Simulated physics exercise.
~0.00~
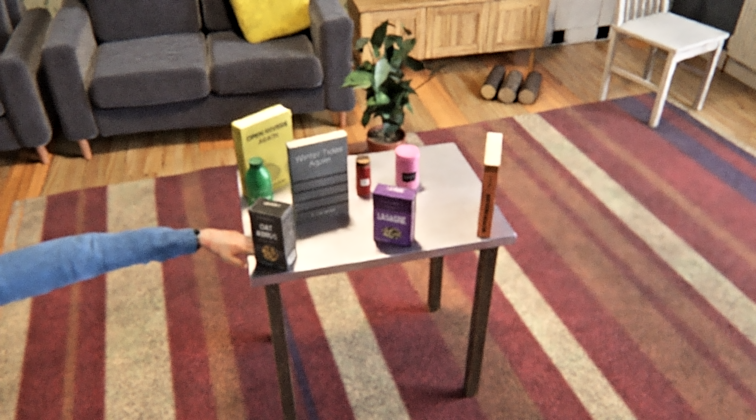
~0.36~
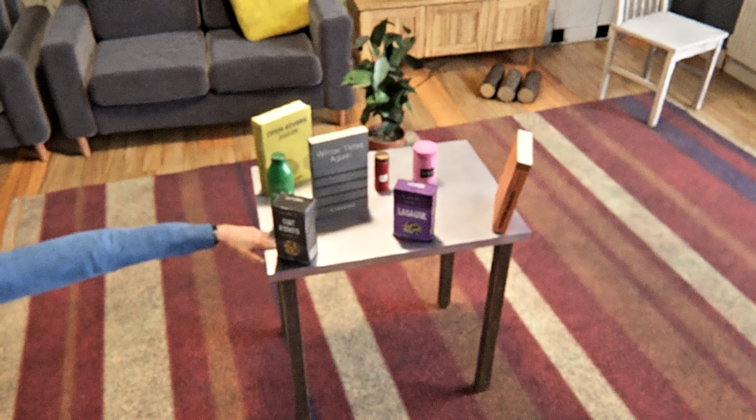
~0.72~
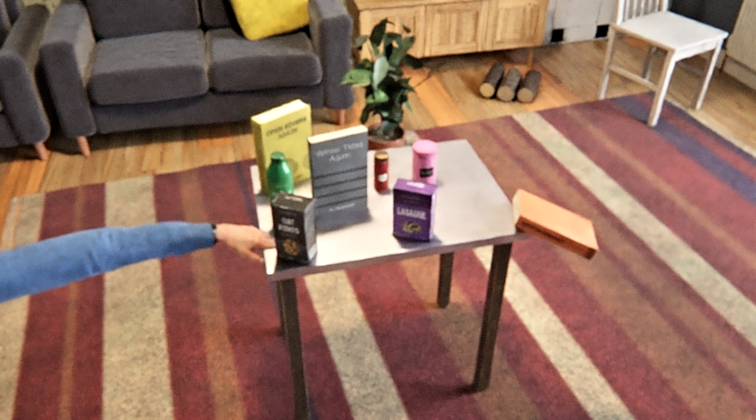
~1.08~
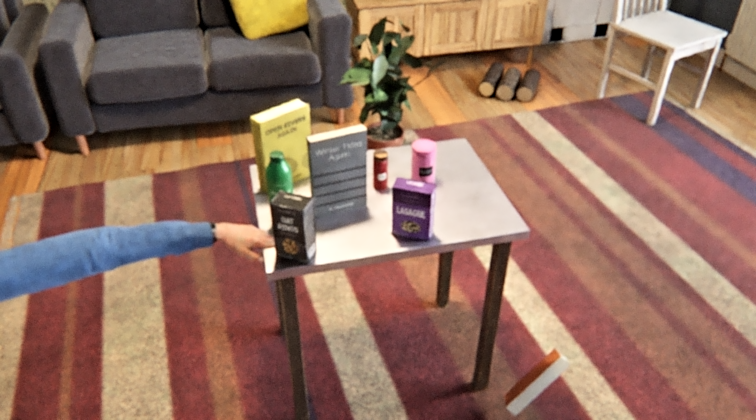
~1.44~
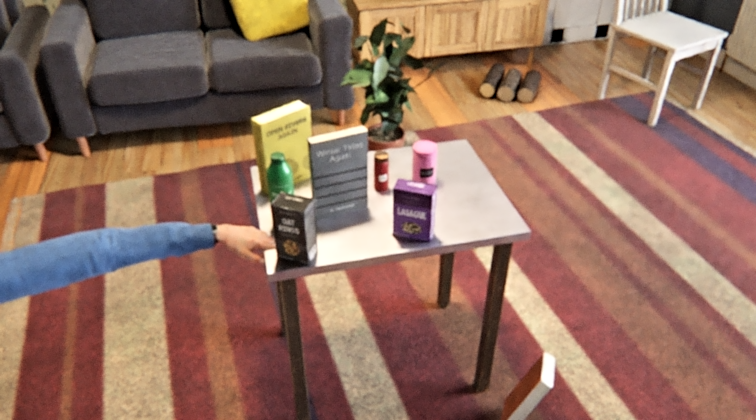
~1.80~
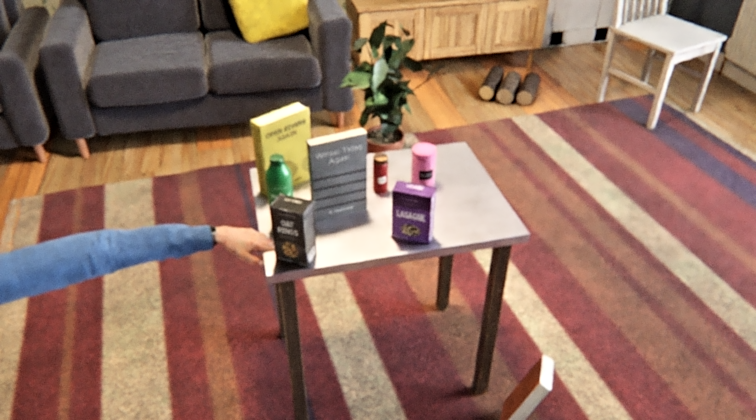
In a living room, a hand shoves a table right and an orange book falls off.
